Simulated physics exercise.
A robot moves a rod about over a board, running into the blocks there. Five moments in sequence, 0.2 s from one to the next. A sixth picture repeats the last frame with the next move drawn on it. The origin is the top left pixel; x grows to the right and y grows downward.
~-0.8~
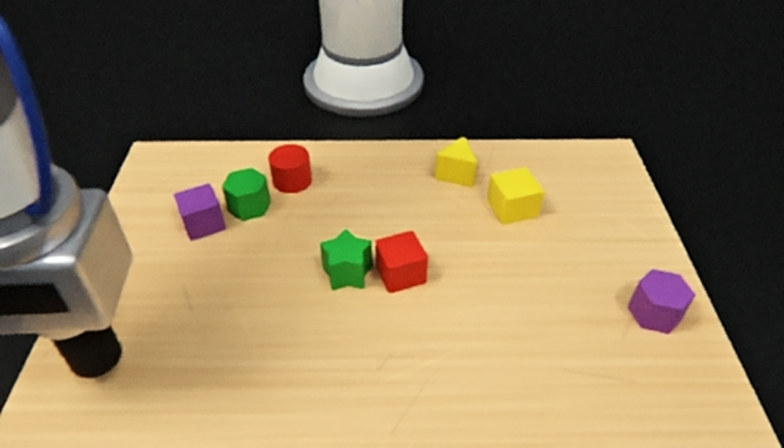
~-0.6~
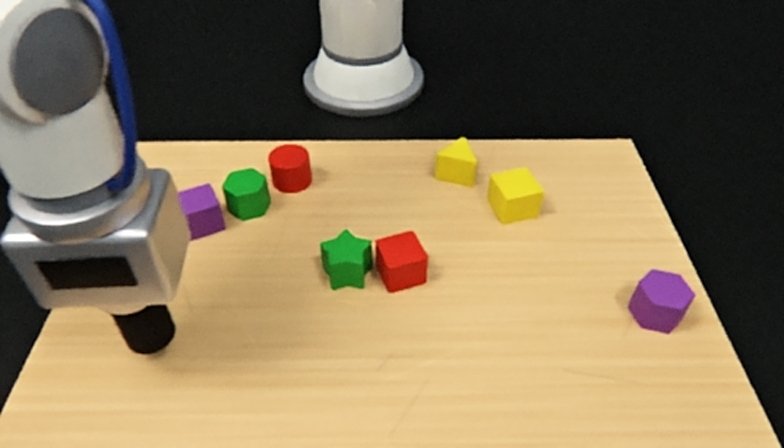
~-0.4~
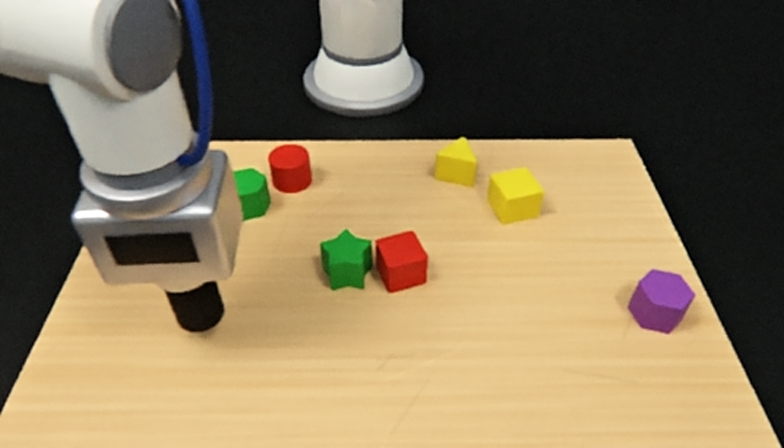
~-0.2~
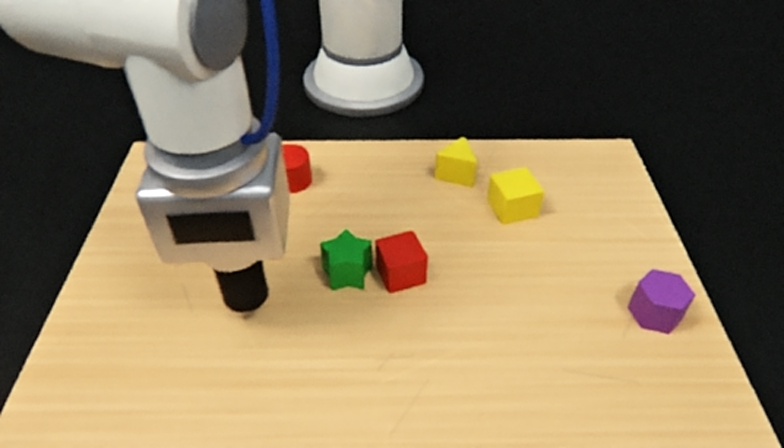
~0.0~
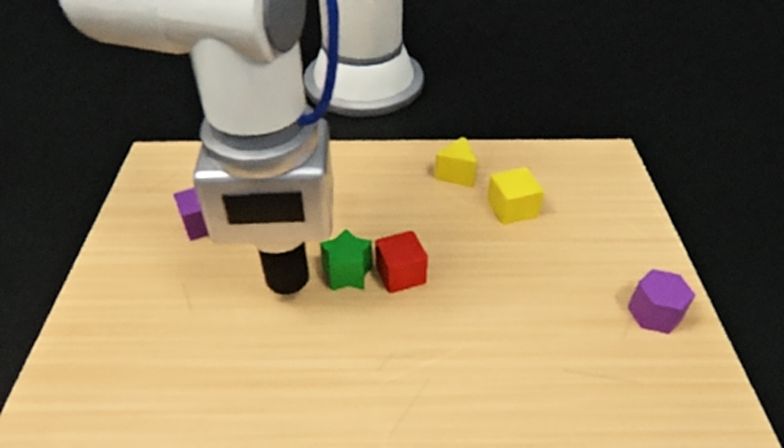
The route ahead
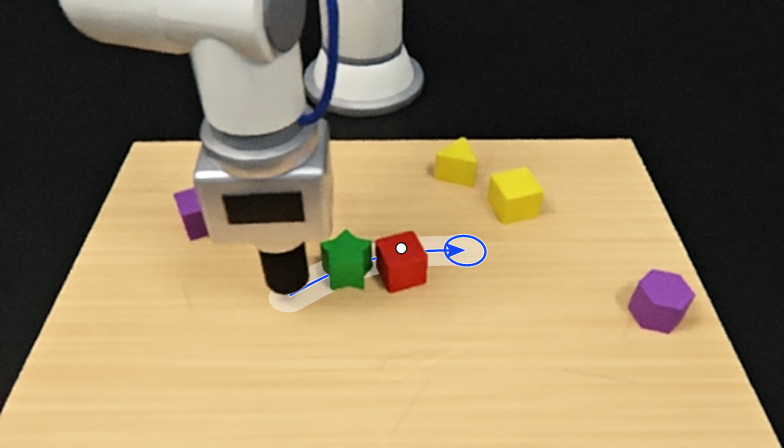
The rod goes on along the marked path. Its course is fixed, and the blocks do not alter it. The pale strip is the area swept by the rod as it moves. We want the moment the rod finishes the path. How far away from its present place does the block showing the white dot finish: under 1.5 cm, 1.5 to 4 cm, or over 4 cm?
The block showing the white dot ends up quite far away, over 4 cm.
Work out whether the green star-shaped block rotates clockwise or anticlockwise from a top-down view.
Verdict: Counterclockwise.
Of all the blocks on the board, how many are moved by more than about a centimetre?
It displaces two.
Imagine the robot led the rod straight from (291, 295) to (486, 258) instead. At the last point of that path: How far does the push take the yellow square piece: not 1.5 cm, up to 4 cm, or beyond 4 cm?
It slides not even 1.5 cm.
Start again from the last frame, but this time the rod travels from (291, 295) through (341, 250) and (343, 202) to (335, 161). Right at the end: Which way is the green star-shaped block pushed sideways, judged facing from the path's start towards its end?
The shift goes right.
The line goes from (291, 295) by way of (346, 268) and (405, 253) to (465, 250); the dot is on the red square piece.
On the path given first. One third of the way, rod (345, 251); green star-shaped block (382, 230); red square piece (423, 244), turned 35° clockwise.
Two thirds of the way, rod (406, 236); green star-shaped block (437, 212), turned 15° anticlockwise; red square piece (457, 243), turned 75° clockwise.
At the end, rod (467, 233); green star-shaped block (478, 200), turned 50° anticlockwise; red square piece (489, 253), turned 100° clockwise; yellow square piece unmoved.
